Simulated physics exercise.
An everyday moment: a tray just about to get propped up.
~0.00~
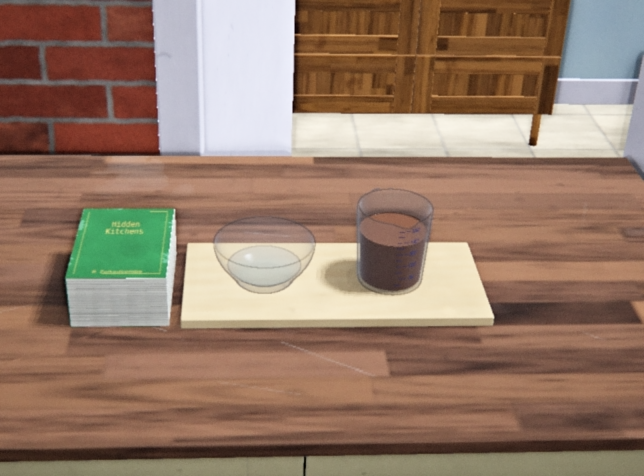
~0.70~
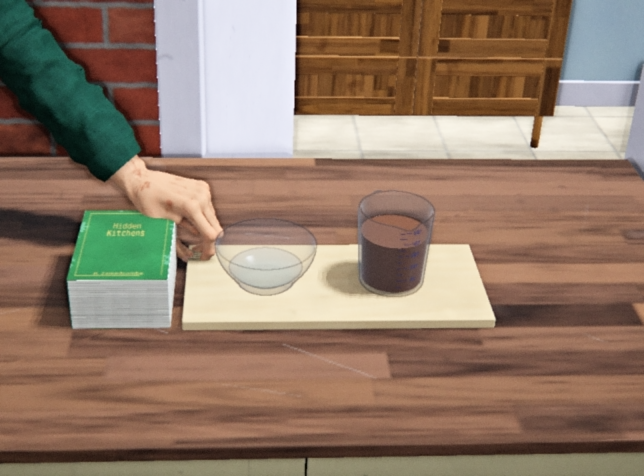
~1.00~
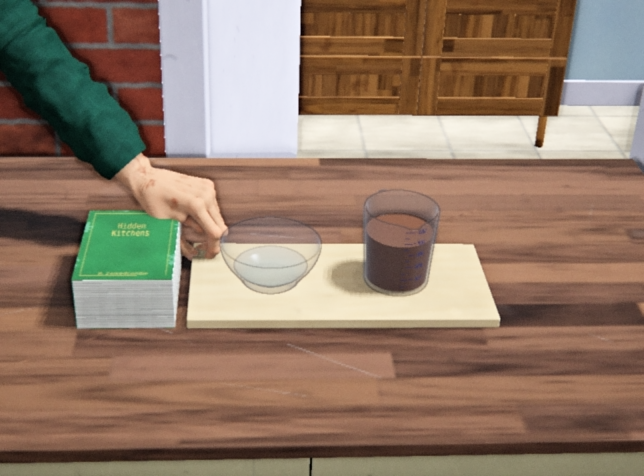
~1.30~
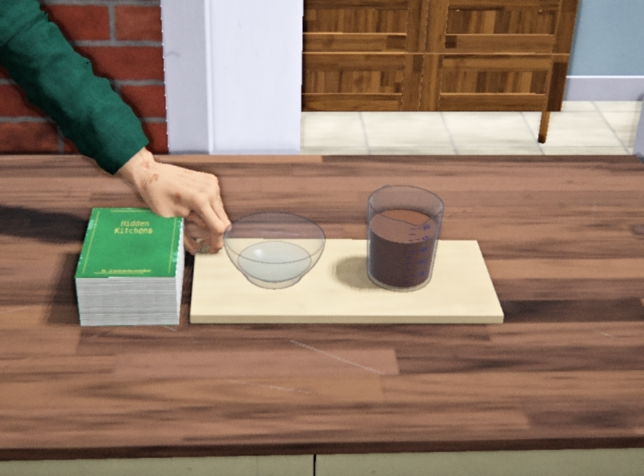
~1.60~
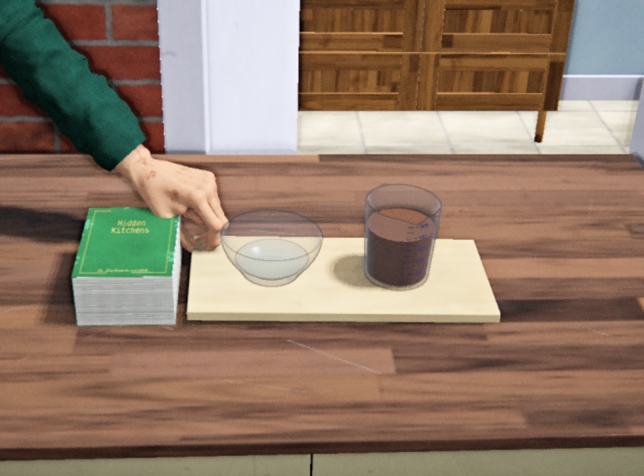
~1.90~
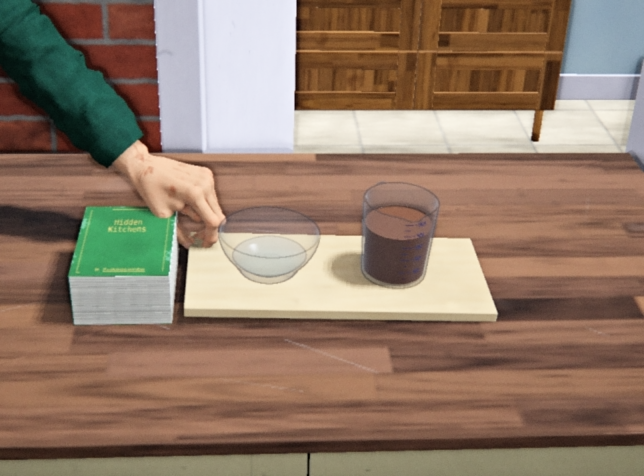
A hand reaches in from the left and grips the tray, which barely moves.
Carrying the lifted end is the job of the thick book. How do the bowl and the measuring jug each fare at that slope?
Bowl: Stays dry outside; measuring jug: Stays dry outside.
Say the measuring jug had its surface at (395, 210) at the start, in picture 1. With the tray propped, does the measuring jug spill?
Result then: Contents escape.
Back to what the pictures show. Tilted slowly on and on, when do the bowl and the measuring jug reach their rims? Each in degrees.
I'd put them at about 40° and 40° in that order.
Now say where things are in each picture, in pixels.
In the first frame, the tray lies flat; bowl (264, 258) about a quarter full; measuring jug (393, 240) about two thirds full; thick book (118, 303).
In the second frame, a hand takes the end of the tray; bowl about a quarter full, surface at (266, 267); measuring jug about two thirds full, surface at (395, 231).
In the third frame, slope near 0°; bowl (270, 258) about a quarter full; measuring jug (399, 241) about two thirds full.
In the fourth frame, the tray slopes by about 1°; bowl about a quarter full, surface at (274, 261); measuring jug about two thirds full, surface at (404, 226); thick book (127, 302).
In the fifth frame, the end is rising; bowl (271, 251) about a quarter full; measuring jug (400, 236) about two thirds full.
In the sixth frame, the end has come up a little; bowl about a quarter full, surface at (269, 255); measuring jug about two thirds full, surface at (399, 223); thick book (121, 301).
By 2.6 s, the tray slopes by about 7°; bowl, its rim is dry; measuring jug, its rim is dry.
By 3.4 s, the tray slopes by about 13°; bowl, its rim is dry; measuring jug, its rim is dry.
By 4.6 s, the tray slopes by about 12°, resting on the thick book; bowl, its rim is dry; measuring jug, its rim is dry.
